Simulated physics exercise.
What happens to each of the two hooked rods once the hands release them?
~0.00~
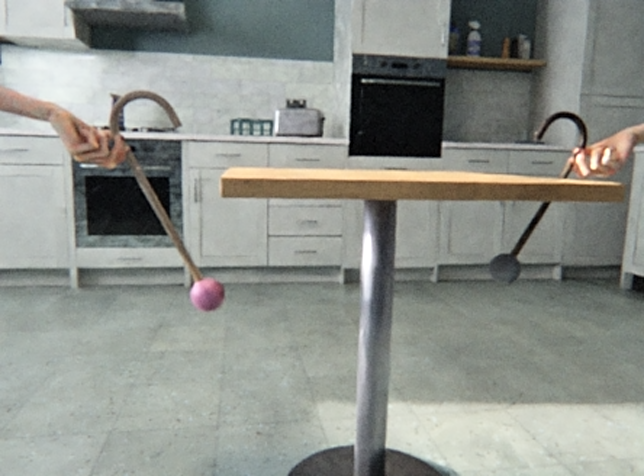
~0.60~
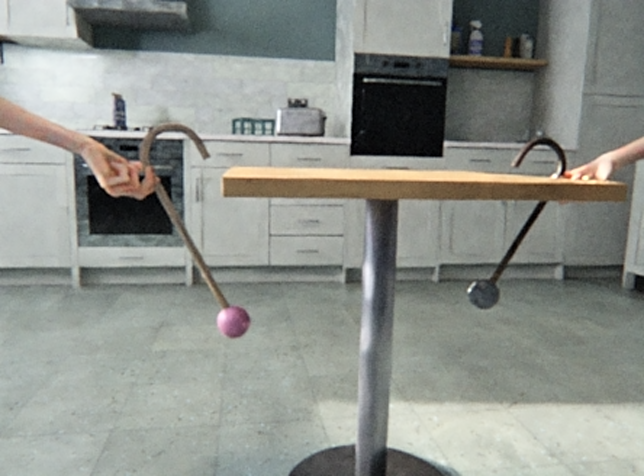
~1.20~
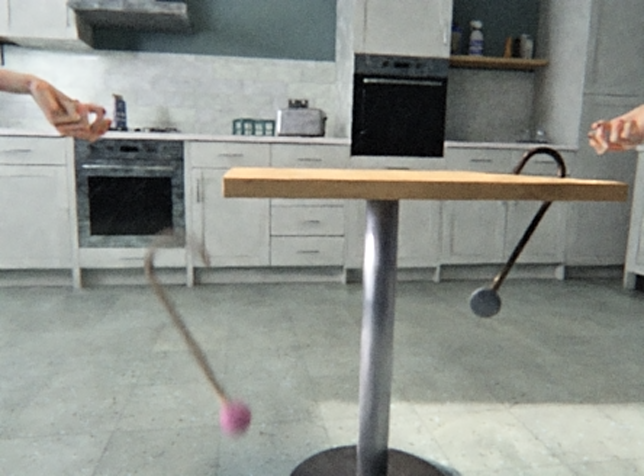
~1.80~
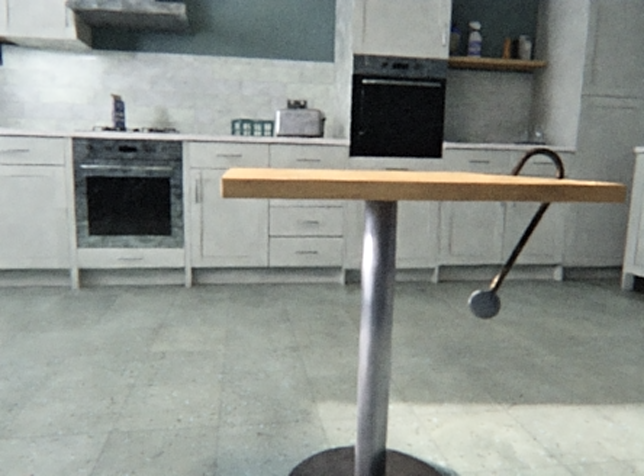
The grey-ended rod stays hanging from the right edge of the table. The pink-ended rod drops down past the left edge and goes out of view.
